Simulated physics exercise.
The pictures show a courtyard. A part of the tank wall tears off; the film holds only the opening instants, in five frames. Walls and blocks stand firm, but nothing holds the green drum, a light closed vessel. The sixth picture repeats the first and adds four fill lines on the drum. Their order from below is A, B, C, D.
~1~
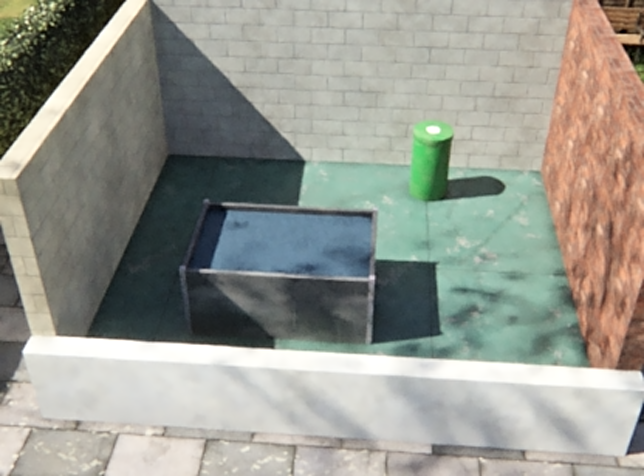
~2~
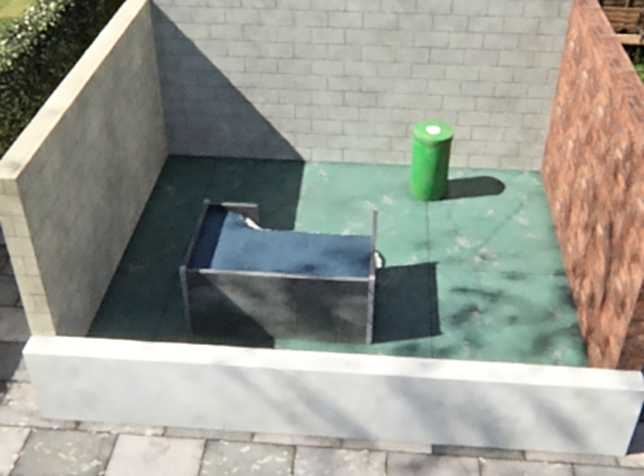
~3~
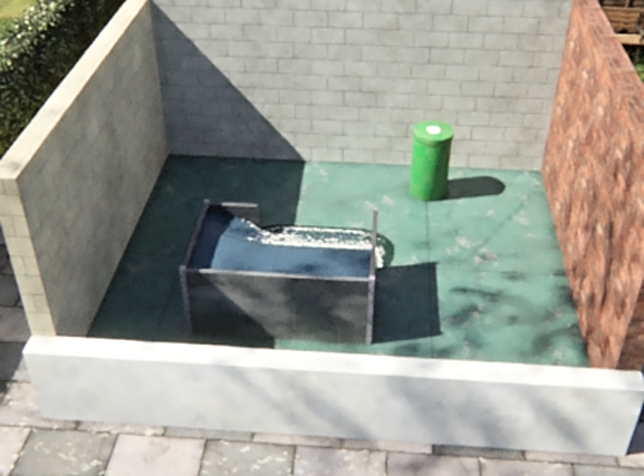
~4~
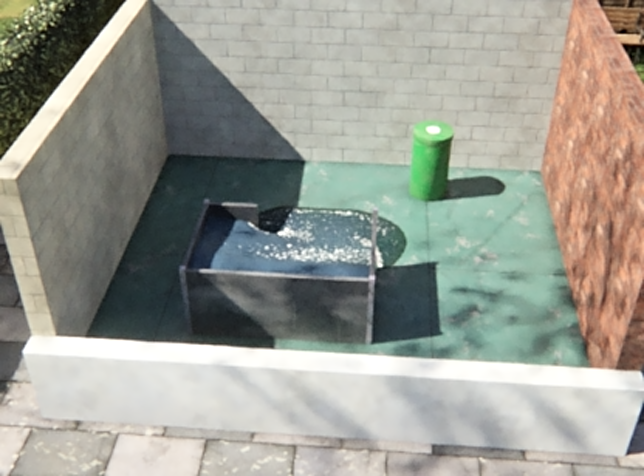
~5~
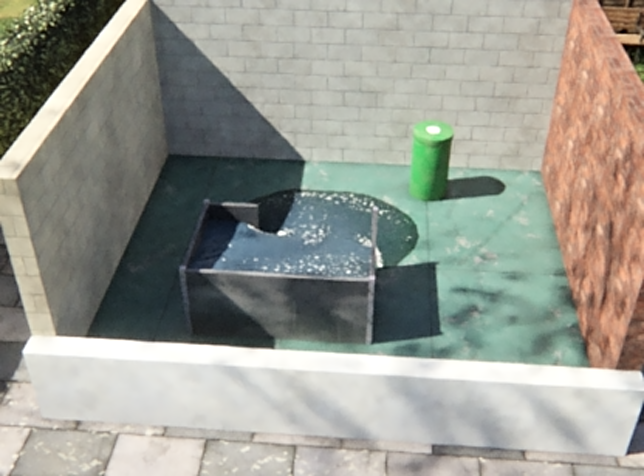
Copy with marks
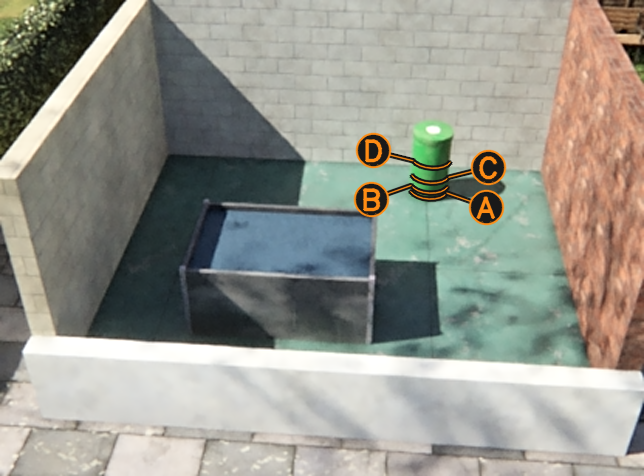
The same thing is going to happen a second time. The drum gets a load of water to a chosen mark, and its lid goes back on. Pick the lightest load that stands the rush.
Go for D.
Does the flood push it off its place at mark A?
Yes, that goes wrong.
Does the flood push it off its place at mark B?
Yes.
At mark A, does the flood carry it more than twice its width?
Yes, clearly.
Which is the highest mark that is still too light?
C.
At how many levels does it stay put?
One.
On the marked copy, A at (429, 199); B at (429, 193); C at (430, 183); D at (431, 168); from the bottom up A, B, C, D.
With A, it is pushed about 6 times its own width away.
With B, it is pushed about 5 times its own width away.
With C, it is pushed about its own width away.
With D, it does not move.
